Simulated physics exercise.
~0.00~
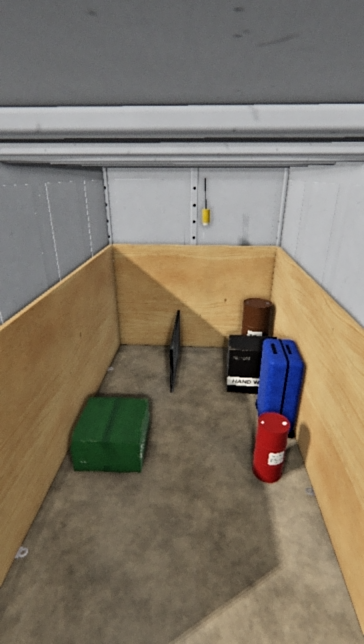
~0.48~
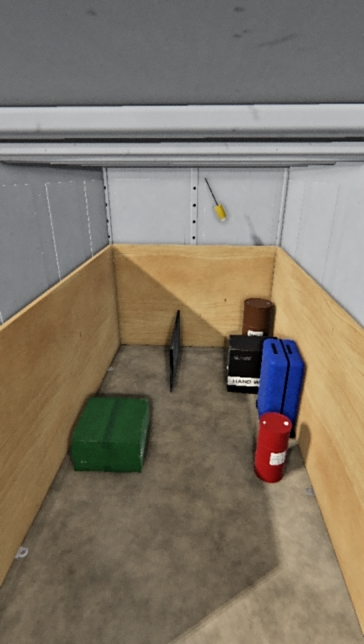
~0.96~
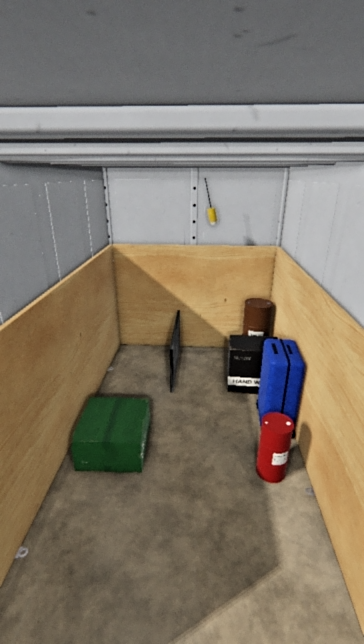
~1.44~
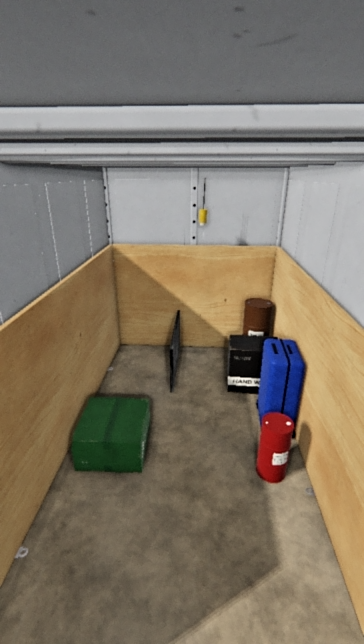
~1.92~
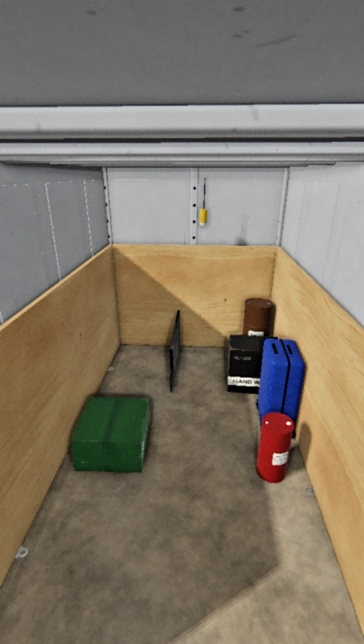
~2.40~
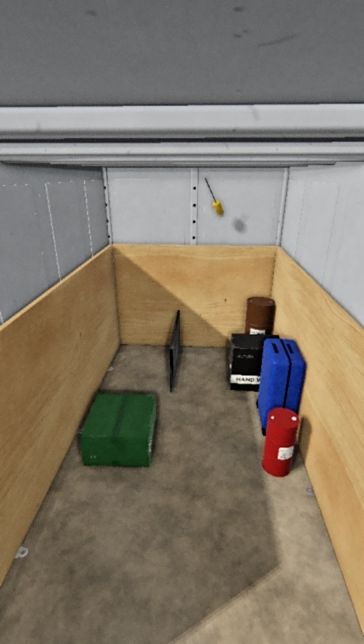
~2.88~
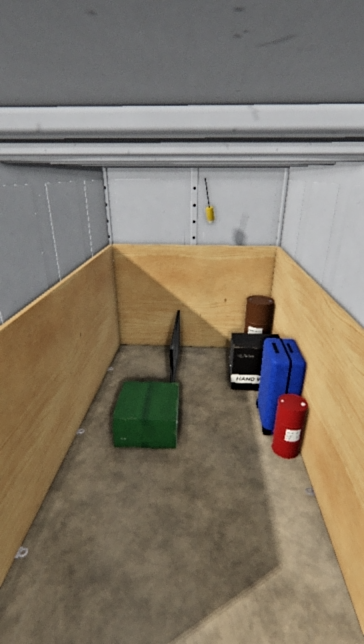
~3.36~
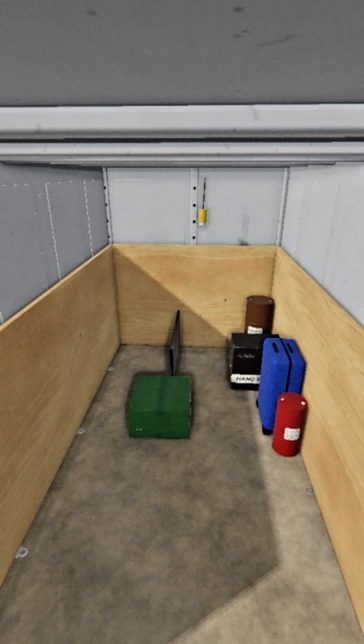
A yellow-handled tool swung on the back wall of a van's load bay, then the green box slid forward and right toward the dark upright panel while the red canister shifted slightly the same way, both ending upright beside the barely moved cargo.
